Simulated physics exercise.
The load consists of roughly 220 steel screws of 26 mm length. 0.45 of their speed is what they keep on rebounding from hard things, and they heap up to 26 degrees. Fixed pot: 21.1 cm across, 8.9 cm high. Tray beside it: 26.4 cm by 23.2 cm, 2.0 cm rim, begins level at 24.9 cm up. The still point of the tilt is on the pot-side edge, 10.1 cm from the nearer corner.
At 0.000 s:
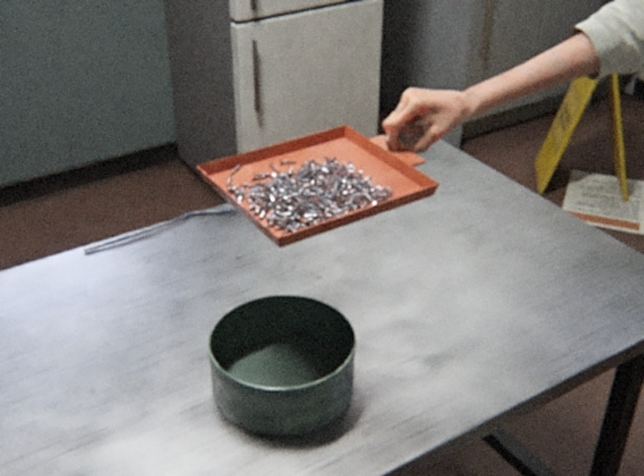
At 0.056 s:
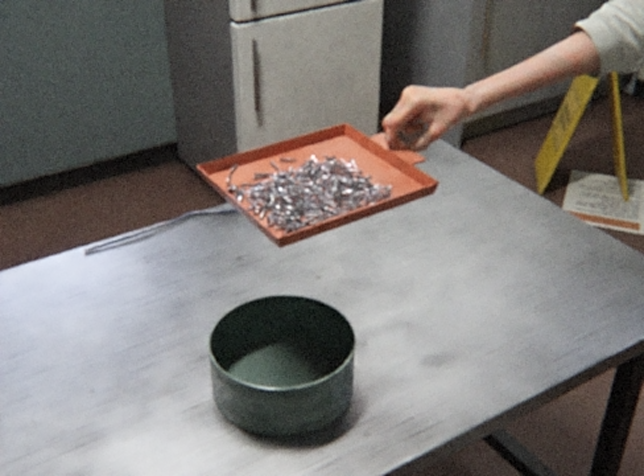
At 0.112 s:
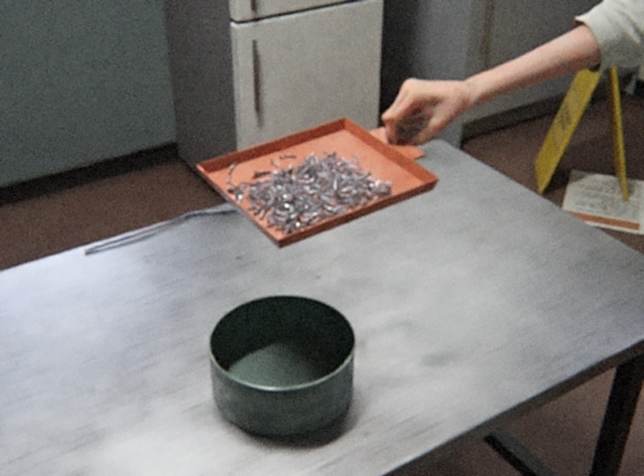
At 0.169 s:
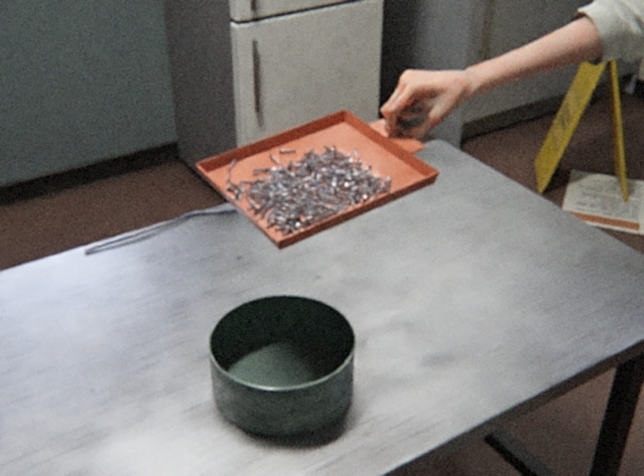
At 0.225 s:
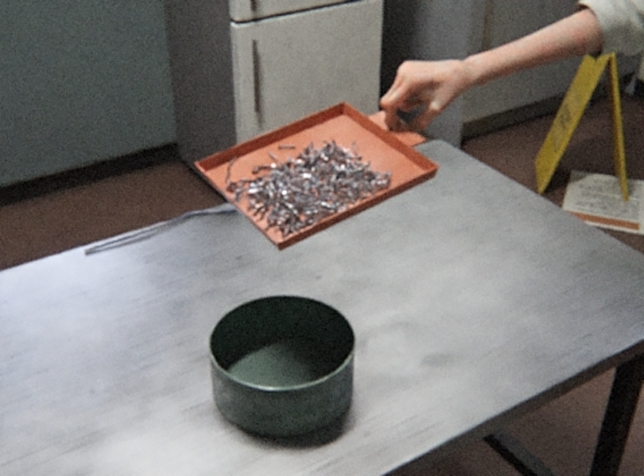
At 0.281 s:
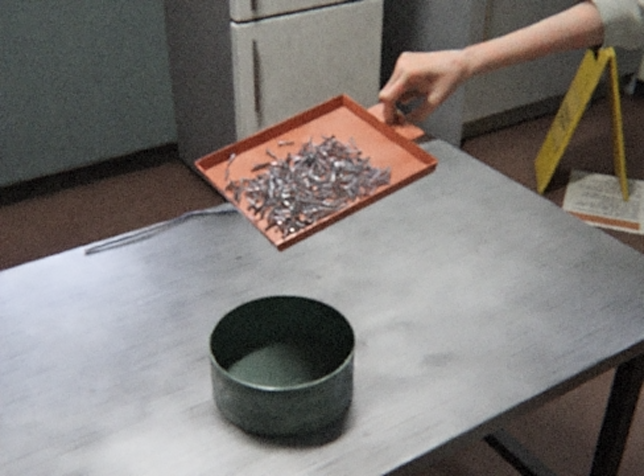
A hand slowly tilts an orange tray of small metal pieces above a gray table.
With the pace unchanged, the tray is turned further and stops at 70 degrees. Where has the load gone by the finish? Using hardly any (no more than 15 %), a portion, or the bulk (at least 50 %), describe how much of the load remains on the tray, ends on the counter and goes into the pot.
Left on the tray: A portion, counter: Hardly any, pot: The bulk.
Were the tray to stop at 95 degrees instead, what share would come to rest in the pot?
In that case, near 90 percent.
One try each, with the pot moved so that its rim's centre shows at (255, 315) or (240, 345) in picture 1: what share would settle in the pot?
About 70 and 75 per cent.
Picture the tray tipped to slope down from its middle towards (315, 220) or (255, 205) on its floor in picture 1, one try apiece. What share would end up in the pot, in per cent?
About 85 per cent on the first try and 30 per cent on the second.
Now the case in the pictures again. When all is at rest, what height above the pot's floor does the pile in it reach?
Top level: Approx. 2.0 cm.
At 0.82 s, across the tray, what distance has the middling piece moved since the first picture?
About 4 cm.
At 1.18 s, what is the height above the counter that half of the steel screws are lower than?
Roughly 28 centimetres, more or less.
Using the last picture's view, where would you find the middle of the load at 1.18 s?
(269, 209) or thereabouts.
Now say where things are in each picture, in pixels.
Tray tilt 0 degrees, front corners at (279, 235) and (434, 183); middle of the pieces at (310, 193); pot at (282, 338), in the first picture.
Tray tilt 1 degrees, front corners at (279, 235) and (434, 182); middle of the pieces at (309, 193), in the second picture.
Tray tilt 3 degrees, front corners at (279, 236) and (435, 178); middle of the pieces at (309, 191), in the third picture.
Tray tilt 6 degrees, front corners at (279, 238) and (434, 172), lowest corner left front; middle of the pieces at (309, 188), in the fourth picture.
Tray tilt 8 degrees, front corners at (278, 239) and (434, 166), lowest corner left front; middle of the pieces at (308, 186), in the fifth picture.
Tray tilt 11 degrees, front corners at (278, 241) and (434, 160), lowest corner left front; middle of the pieces at (308, 184); pot at (282, 338). Its pace works out near 50 degrees a second, in the sixth picture.
After 0.82 s, tilt 39 degrees; the tray holds 100 %, the pot 0 %.
After 1.18 s, tilt 58 degrees; the tray holds 100 %, the pot 0 %.
After 1.63 s, tilt 70 degrees; the tray holds 60 %, the pot 25 %.
In the end, at 2.9 s, tray 25 %, counter 5 %, pot 70 %.
